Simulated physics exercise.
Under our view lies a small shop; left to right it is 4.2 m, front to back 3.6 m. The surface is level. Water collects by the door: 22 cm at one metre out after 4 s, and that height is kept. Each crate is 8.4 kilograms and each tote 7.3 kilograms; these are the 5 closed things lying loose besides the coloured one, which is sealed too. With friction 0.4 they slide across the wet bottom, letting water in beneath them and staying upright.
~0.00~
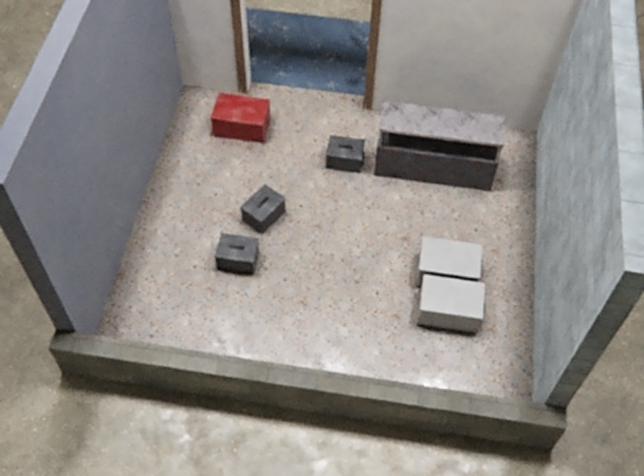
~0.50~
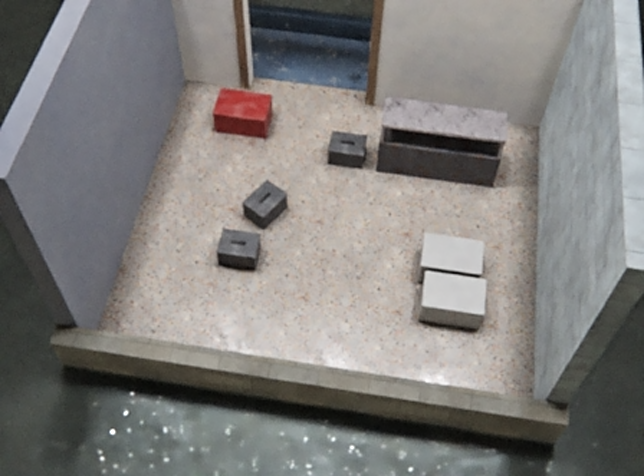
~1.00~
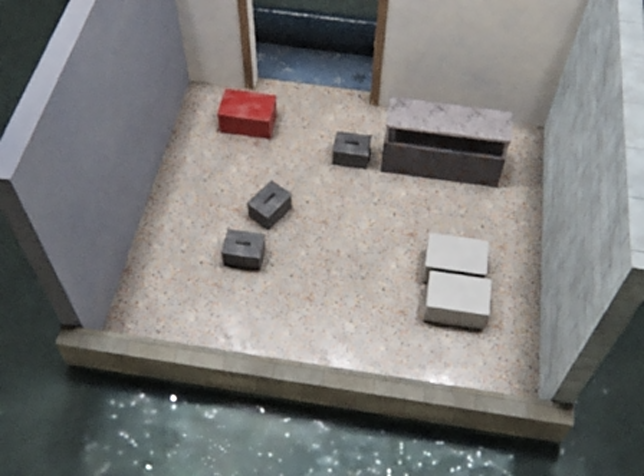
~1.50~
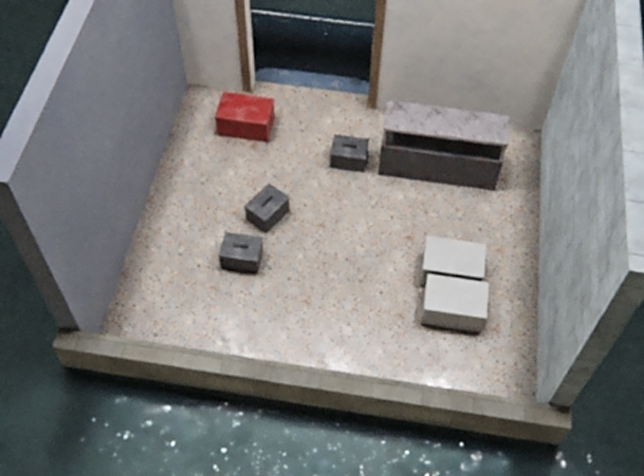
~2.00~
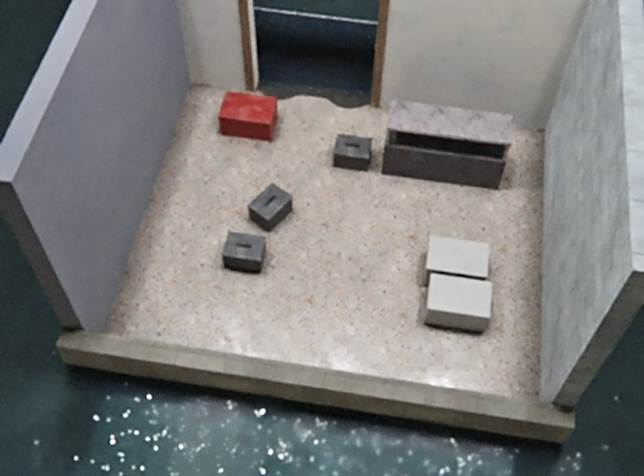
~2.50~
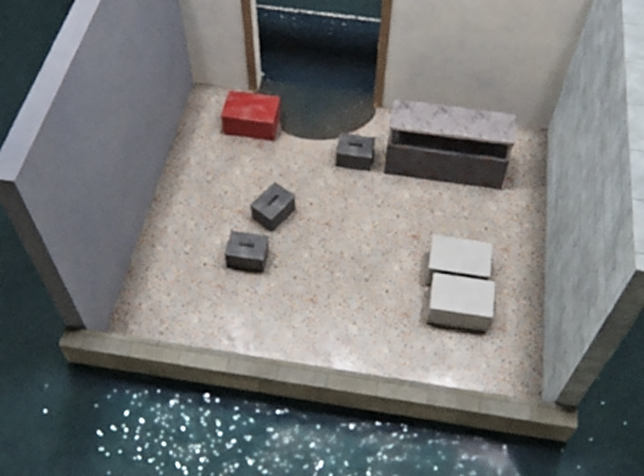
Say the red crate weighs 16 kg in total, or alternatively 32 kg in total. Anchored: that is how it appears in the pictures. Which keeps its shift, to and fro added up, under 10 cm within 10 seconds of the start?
The one that works is none of the two.
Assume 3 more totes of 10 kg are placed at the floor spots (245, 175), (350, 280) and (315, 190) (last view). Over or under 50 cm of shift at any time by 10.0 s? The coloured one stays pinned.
Listed in turn, they go beneath the bar, over the bar, over the bar.
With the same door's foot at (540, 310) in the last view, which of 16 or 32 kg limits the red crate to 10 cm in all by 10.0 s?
For that position, nothing offered succeeds.
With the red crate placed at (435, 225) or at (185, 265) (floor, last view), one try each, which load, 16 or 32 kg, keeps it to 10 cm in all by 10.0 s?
Heavier load only; no load.
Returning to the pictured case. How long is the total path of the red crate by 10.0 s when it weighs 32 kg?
About 80 cm.
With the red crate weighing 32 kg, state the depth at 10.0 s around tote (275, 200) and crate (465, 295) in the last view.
I'd put it at 14 cm and 8 cm respectively.
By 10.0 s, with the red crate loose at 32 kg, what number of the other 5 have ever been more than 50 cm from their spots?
4.
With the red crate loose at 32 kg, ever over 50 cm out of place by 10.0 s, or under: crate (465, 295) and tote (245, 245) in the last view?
In turn: Less, past it.
After 3.5 s the red crate would be 1 cm from its start with 16 kg and 0 cm from its start with 32 kg; 4 cm of water round it then.
After 4.5 s the red crate would be 52 cm from its start with 16 kg and 8 cm from its start with 32 kg; 6 cm of water round it then.
After 7.0 s the red crate would be 152 cm from its start with 16 kg and 68 cm from its start with 32 kg; 6 cm of water round it then.
After 10.0 s the red crate would be 257 cm from its start with 16 kg and 70 cm from its start with 32 kg; 12 cm of water round it then.
